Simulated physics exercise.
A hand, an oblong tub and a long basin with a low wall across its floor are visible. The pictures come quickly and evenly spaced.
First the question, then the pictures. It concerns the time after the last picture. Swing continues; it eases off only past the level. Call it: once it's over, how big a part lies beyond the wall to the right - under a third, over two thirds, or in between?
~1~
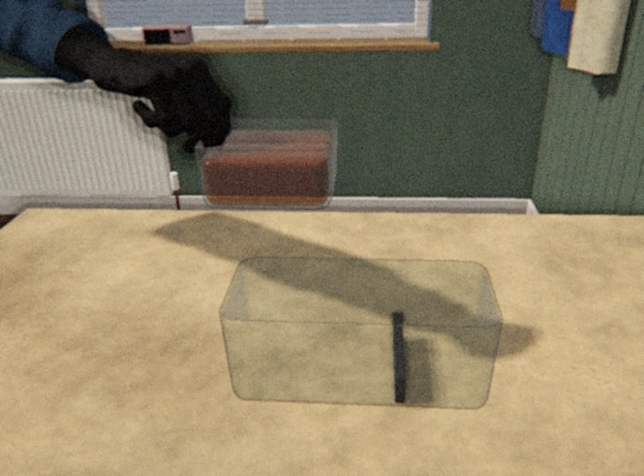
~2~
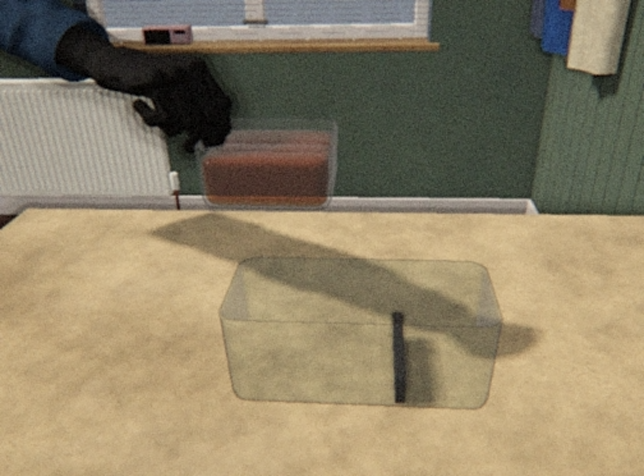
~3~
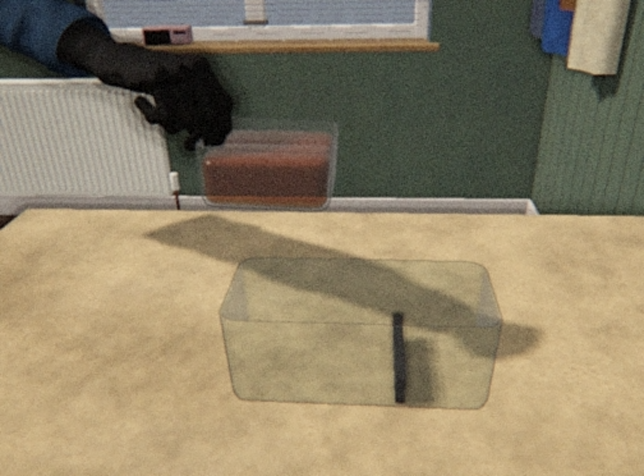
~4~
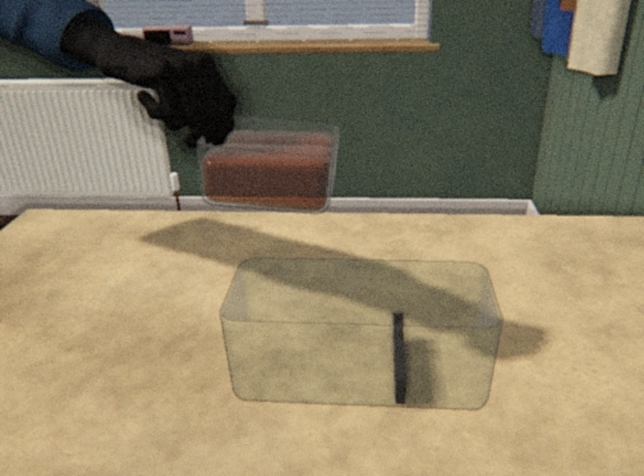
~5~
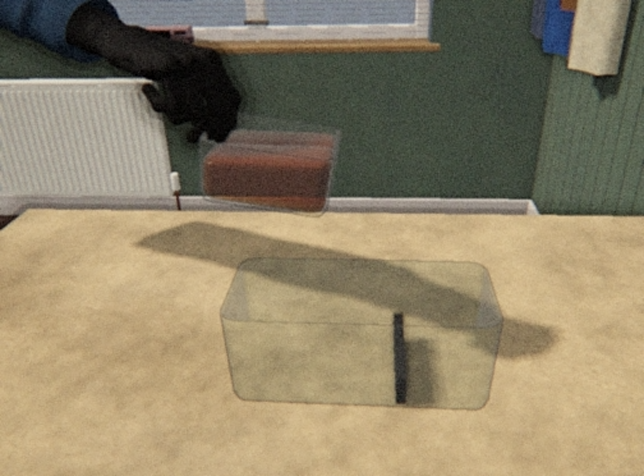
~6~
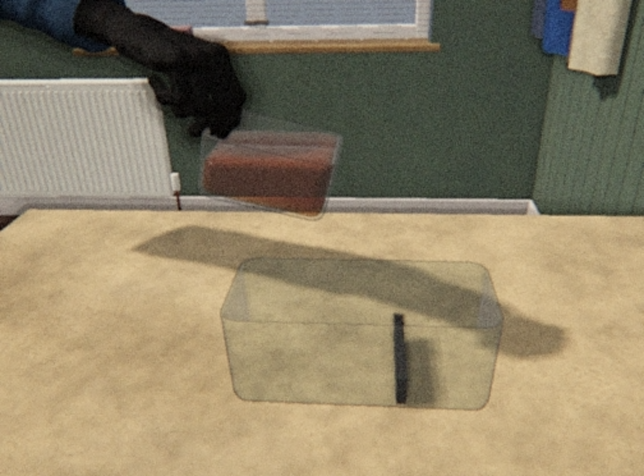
In between.
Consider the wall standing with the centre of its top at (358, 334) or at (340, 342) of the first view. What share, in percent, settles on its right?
In order, near 75 and 85 in a hundred.
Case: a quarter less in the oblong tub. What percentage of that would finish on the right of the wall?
About 35 parts in a hundred, give or take.
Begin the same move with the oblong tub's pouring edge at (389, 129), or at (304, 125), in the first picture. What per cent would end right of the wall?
Close to 60 in a hundred, then close to 15 in a hundred.
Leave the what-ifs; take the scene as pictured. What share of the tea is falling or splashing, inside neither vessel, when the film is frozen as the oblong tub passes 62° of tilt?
It's close to 35 %.
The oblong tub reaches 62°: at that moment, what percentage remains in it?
Roughly 45 percent remains at that point.
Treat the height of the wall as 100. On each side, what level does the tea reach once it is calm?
About 30 per cent on the left and 80 per cent on the right.
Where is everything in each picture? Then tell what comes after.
The first picture shows tilt 0°; pouring edge (333, 135); surface from (212, 143) to (332, 144); the long basin's rim runs from (231, 287) to (493, 293); the wall's top is at (399, 344).
The second picture shows tilt 1°; pouring edge (333, 136); surface from (212, 144) to (332, 144).
The third picture shows tilt 2°; pouring edge (334, 138); surface from (213, 144) to (333, 146).
The fourth picture shows tilt 5°; pouring edge (336, 141); surface from (213, 143) to (333, 146).
The fifth picture shows tilt 9°; pouring edge (337, 145); surface from (214, 143) to (335, 146).
The sixth picture shows tilt 13°; pouring edge (339, 151); surface from (214, 144) to (338, 147).
A moment on, the oblong tub is tipped part way and 46 per cent is still to pour, 6 is left of the wall and 11 right of it.
Next, the oblong tub is tipped on its side and 12 per cent is still to pour, 24 is left of the wall and 53 right of it.
Then the oblong tub is tipped on its side and 2 per cent is still to pour, 39 is left of the wall and 53 right of it.
Later the oblong tub is tipped on its side and 0 per cent is still to pour, 43 is left of the wall and 54 right of it.
In the end 43 per cent lies left of the wall, 53 right of it and 3 outside.
